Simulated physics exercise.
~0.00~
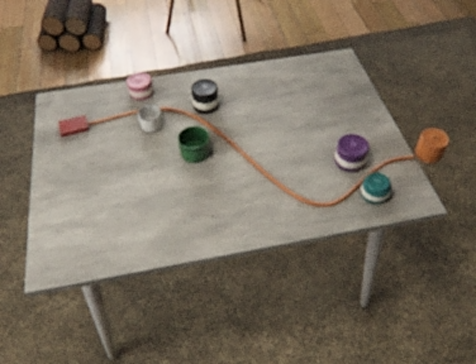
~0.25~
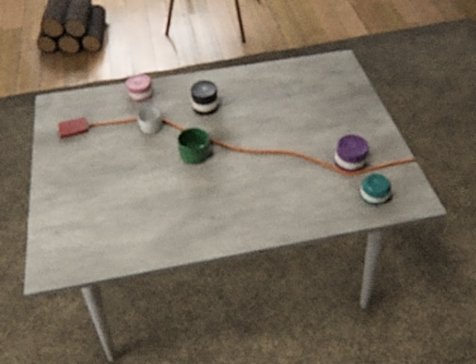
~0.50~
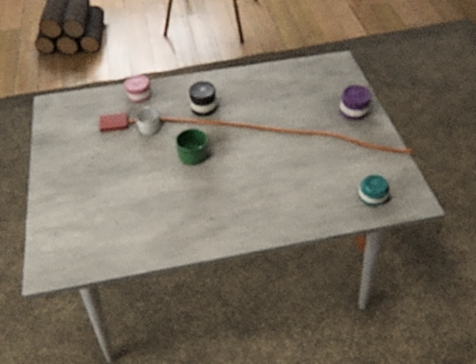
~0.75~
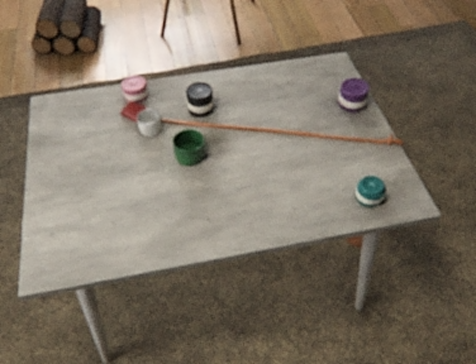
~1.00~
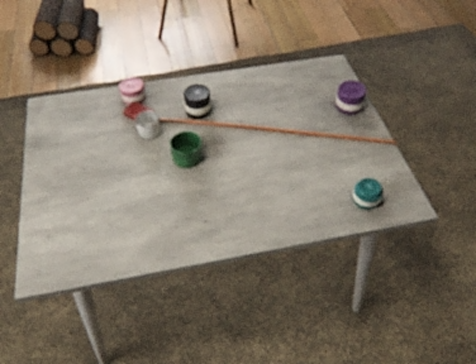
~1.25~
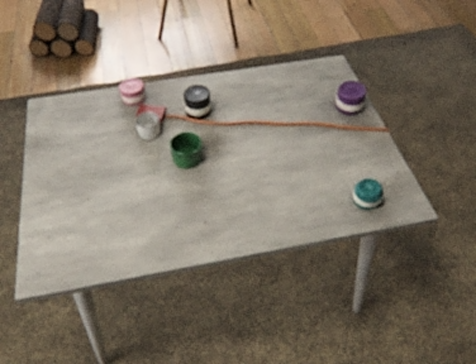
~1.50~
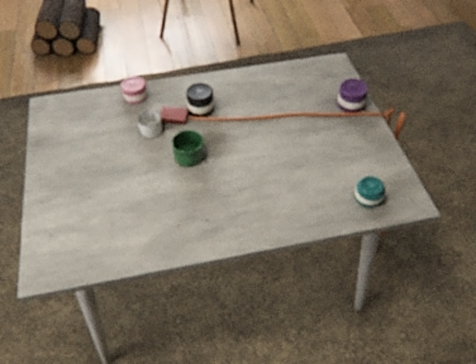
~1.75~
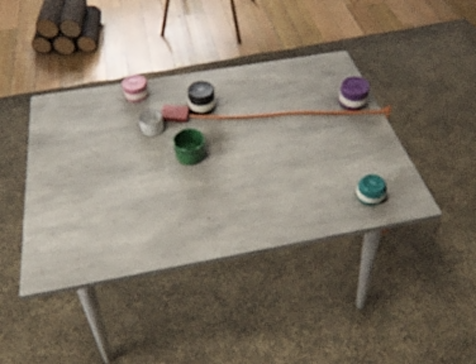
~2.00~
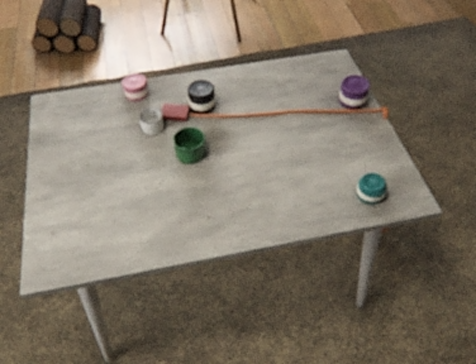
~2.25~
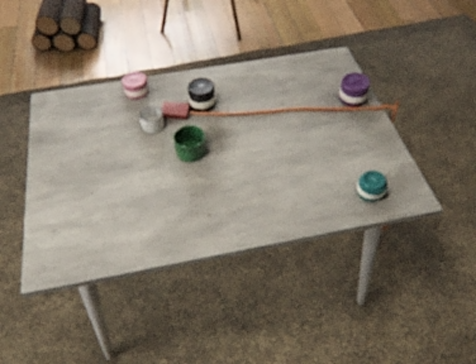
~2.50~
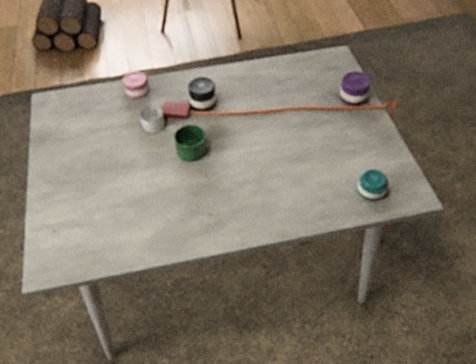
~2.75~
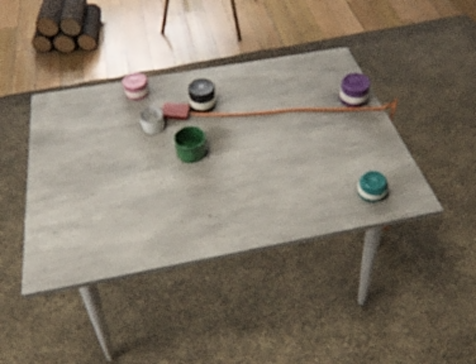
The video shows an orange speaker dropping off the right side of a grey table, its cable pulling taut, shifting the purple canister back and drawing the red phone rightward past the white mug. The phone stops near the black canister, with the cable stretched to the table's right edge.
